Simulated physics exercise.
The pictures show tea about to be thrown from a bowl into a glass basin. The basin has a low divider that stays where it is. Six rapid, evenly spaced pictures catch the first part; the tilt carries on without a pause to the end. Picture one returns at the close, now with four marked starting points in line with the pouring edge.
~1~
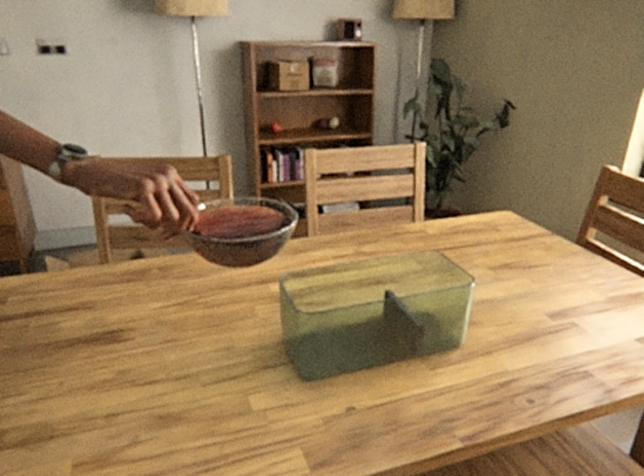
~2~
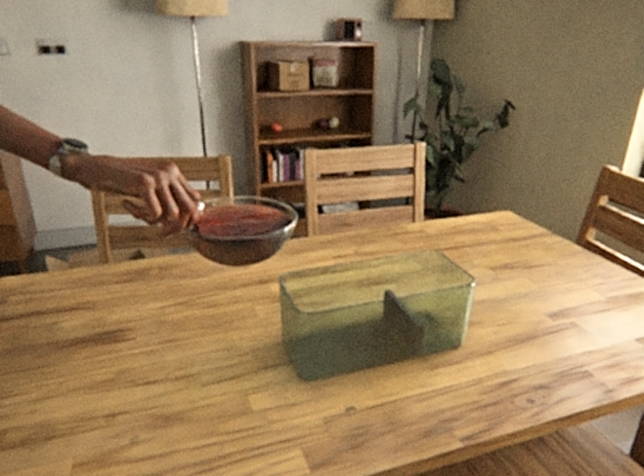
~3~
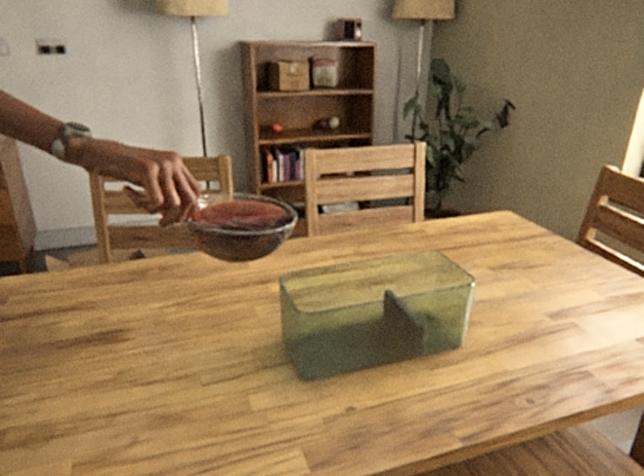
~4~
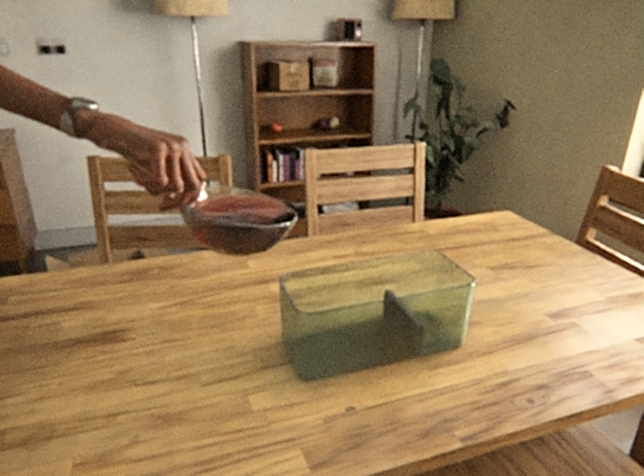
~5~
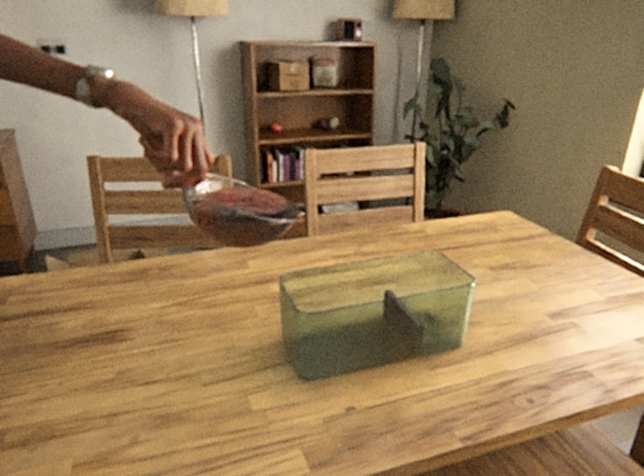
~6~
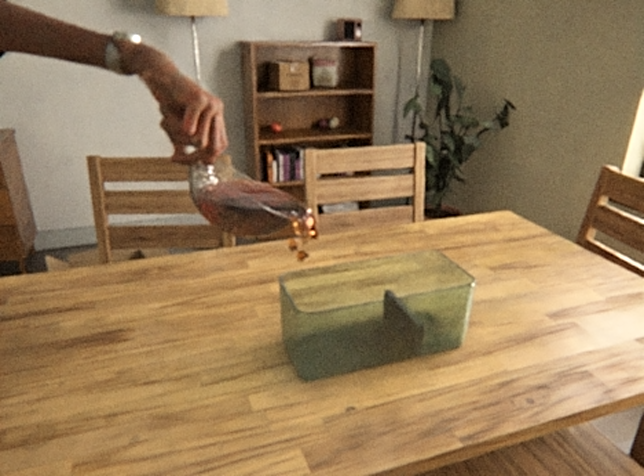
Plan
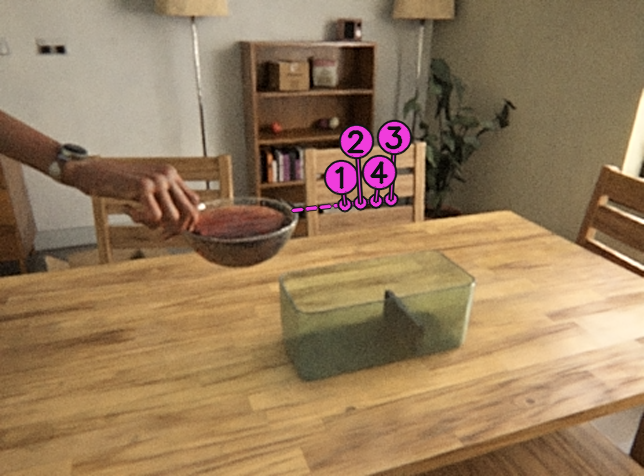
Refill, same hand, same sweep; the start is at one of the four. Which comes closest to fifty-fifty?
I would pick dot 1.
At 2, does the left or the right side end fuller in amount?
More ends on the right.
In magenta, 1 at (344, 204); 2 at (360, 202); 3 at (391, 199); 4 at (376, 201).
If 1 is chosen, about 47 % ends left of the wall and 52 % right of it.
If 2 is chosen, about 17 % ends left of the wall and 82 % right of it.
If 3 is chosen, about 23 % ends left of the wall and 73 % right of it; 4 % is lost outside.
If 4 is chosen, about 19 % ends left of the wall and 81 % right of it.
